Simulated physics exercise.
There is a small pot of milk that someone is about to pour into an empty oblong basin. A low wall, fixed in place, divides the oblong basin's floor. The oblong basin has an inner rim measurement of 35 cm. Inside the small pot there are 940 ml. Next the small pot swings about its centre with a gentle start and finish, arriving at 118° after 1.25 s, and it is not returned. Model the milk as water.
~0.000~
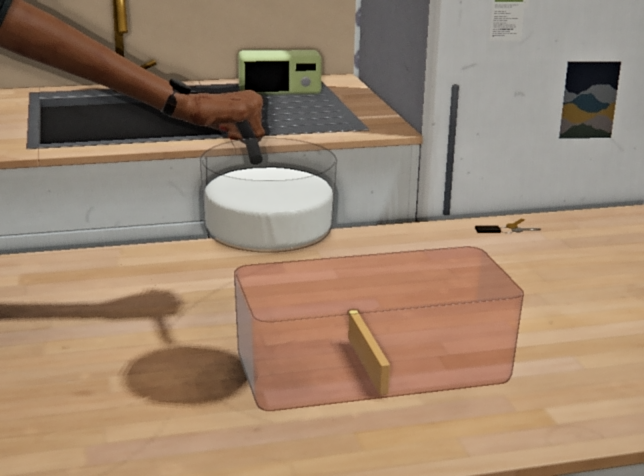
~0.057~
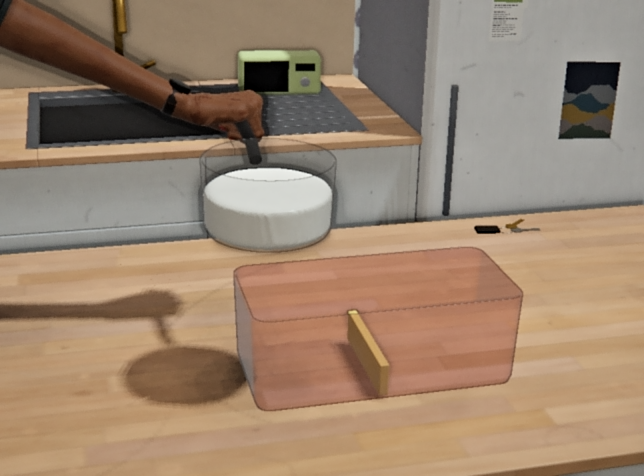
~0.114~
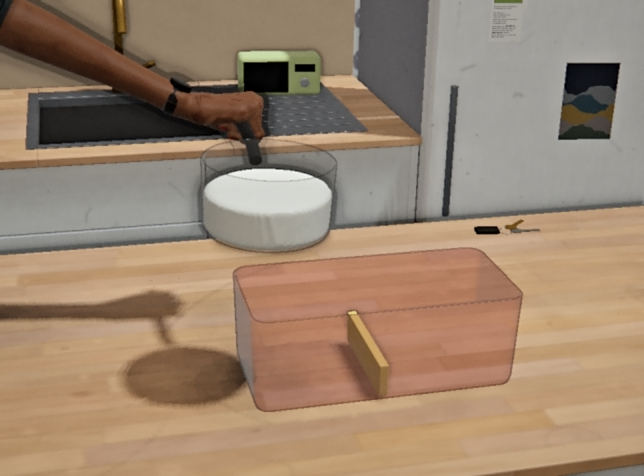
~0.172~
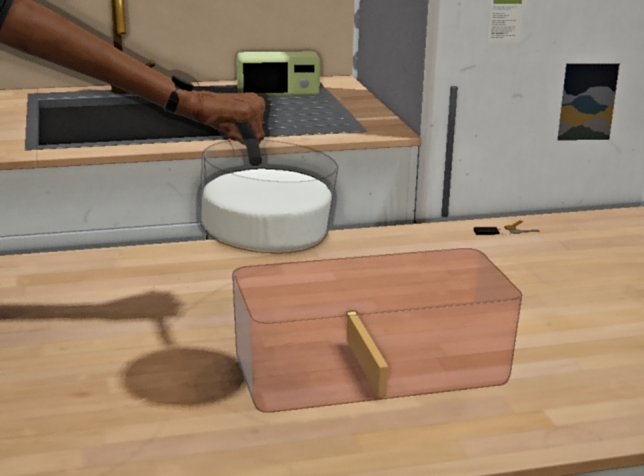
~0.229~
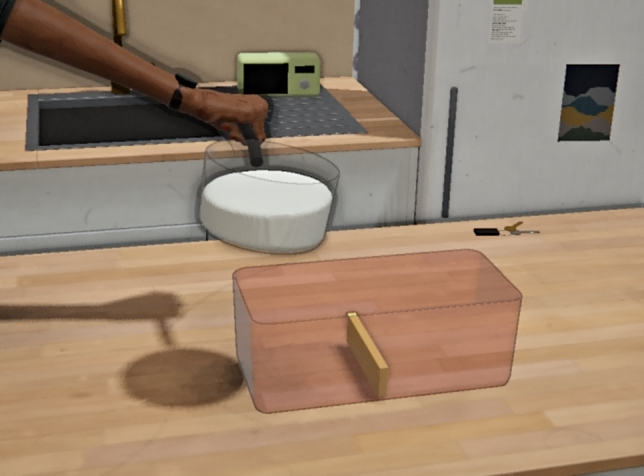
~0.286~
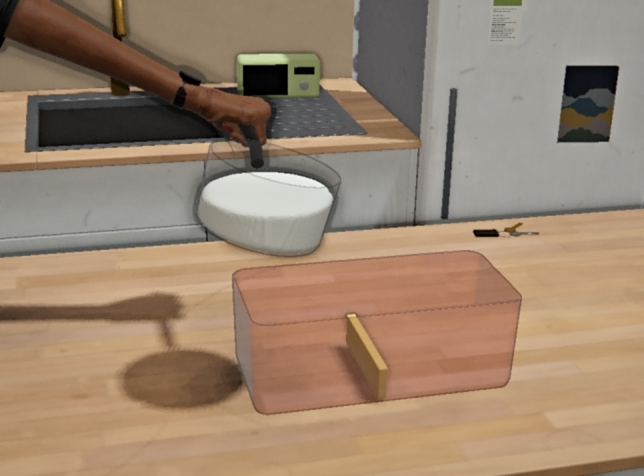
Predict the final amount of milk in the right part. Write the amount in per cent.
The right part ends with roughly 48 per cent.
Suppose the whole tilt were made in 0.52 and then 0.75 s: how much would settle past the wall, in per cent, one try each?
25 per cent first, 35 per cent second.
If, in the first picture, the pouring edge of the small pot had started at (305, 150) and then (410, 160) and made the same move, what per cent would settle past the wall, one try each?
In turn about 15 and 95 per cent.
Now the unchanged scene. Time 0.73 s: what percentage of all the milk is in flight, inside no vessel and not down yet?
It comes to about 28 percent.
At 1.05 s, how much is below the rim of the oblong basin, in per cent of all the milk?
Some 82 per cent.
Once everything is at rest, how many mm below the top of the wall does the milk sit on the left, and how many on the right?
Looks like roughly 24 mm on the left and roughly 28 mm on the right.
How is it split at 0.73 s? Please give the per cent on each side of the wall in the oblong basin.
I'd say some 2 on the left and some 7 on the right.
By 0.73 s the tilt is 74° and 63 per cent is still to pour, 2 is left of the wall and 7 right of it.
By 1.05 s the tilt is 110° and 9 per cent is still to pour, 36 is left of the wall and 47 right of it.
By 1.38 s the tilt is 118° and 0 per cent is still to pour, 52 is left of the wall and 48 right of it.
By 1.75 s the tilt is 118° and 0 per cent is still to pour, 51 is left of the wall and 48 right of it.
At rest 51 per cent lies left of the wall, 48 right of it and 0 outside.
